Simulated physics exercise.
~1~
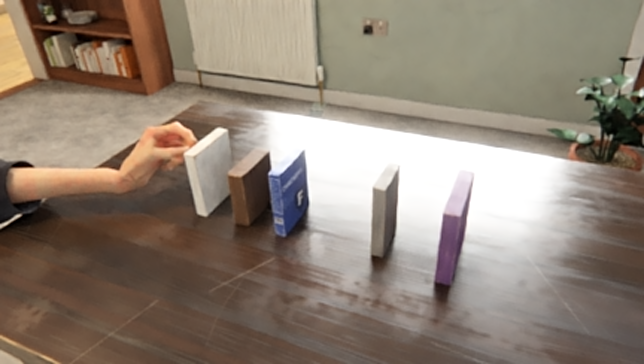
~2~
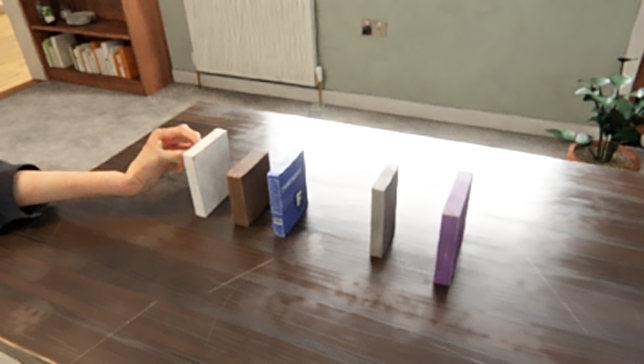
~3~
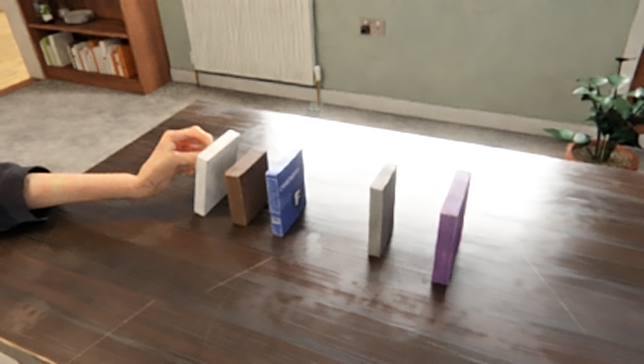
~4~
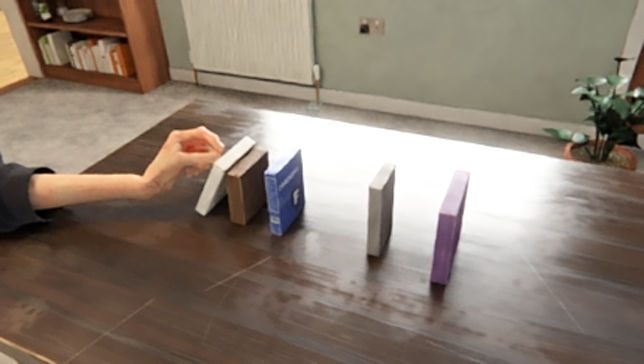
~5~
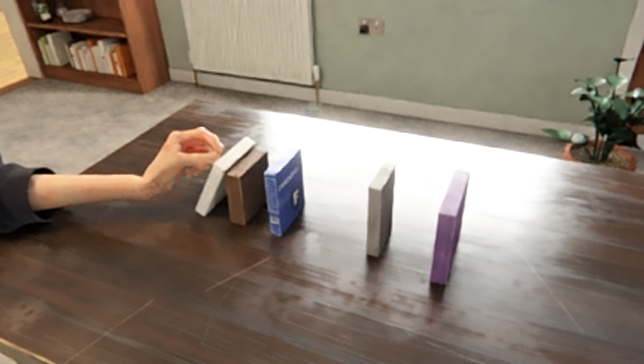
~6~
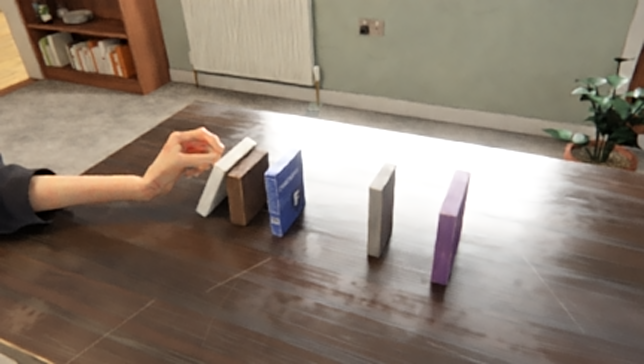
In the video, a hand tips the white block at the left of a row of upright flat objects on a dark table, and it leans right against the brown block, while the brown block, blue packet, grey board and purple board all remain standing.
